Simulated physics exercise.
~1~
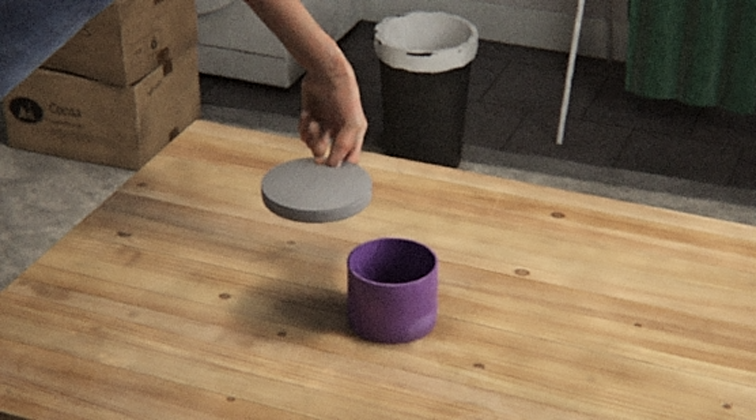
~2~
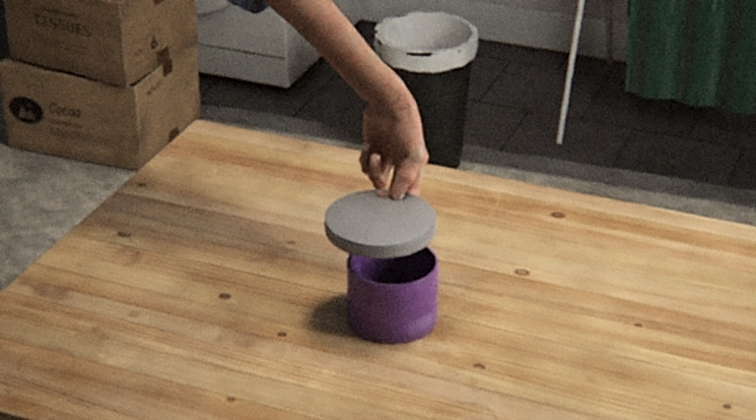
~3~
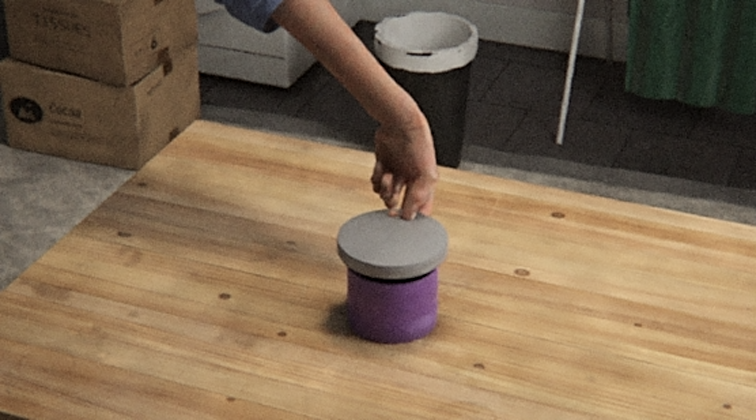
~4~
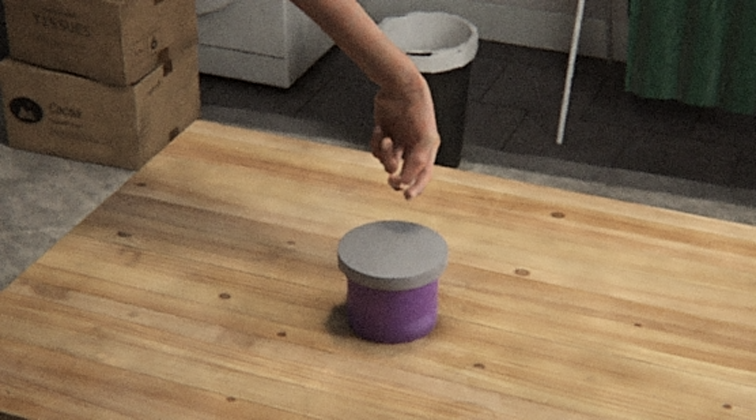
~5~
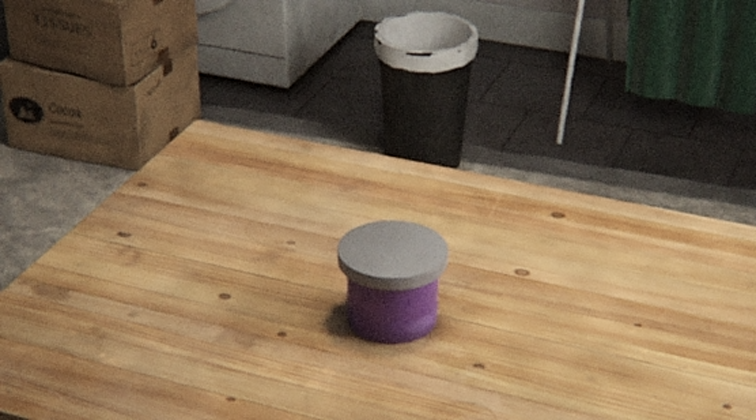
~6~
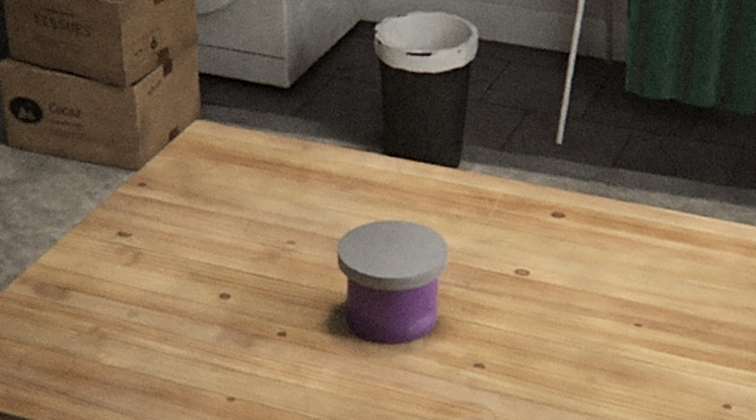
A hand reaches in from the upper left, holding a round grey coaster above a pale wooden table, seen from a still, raised viewpoint. An open purple cup stands near the middle of the table, with cardboard boxes at the back left, a dark bin with a white rim behind, and a green curtain at the upper right. The hand carries the coaster right and down over the cup and lowers it onto the rim. The fingers let go and the arm draws back out of view. The coaster stays resting on the cup, covering its opening like a lid.
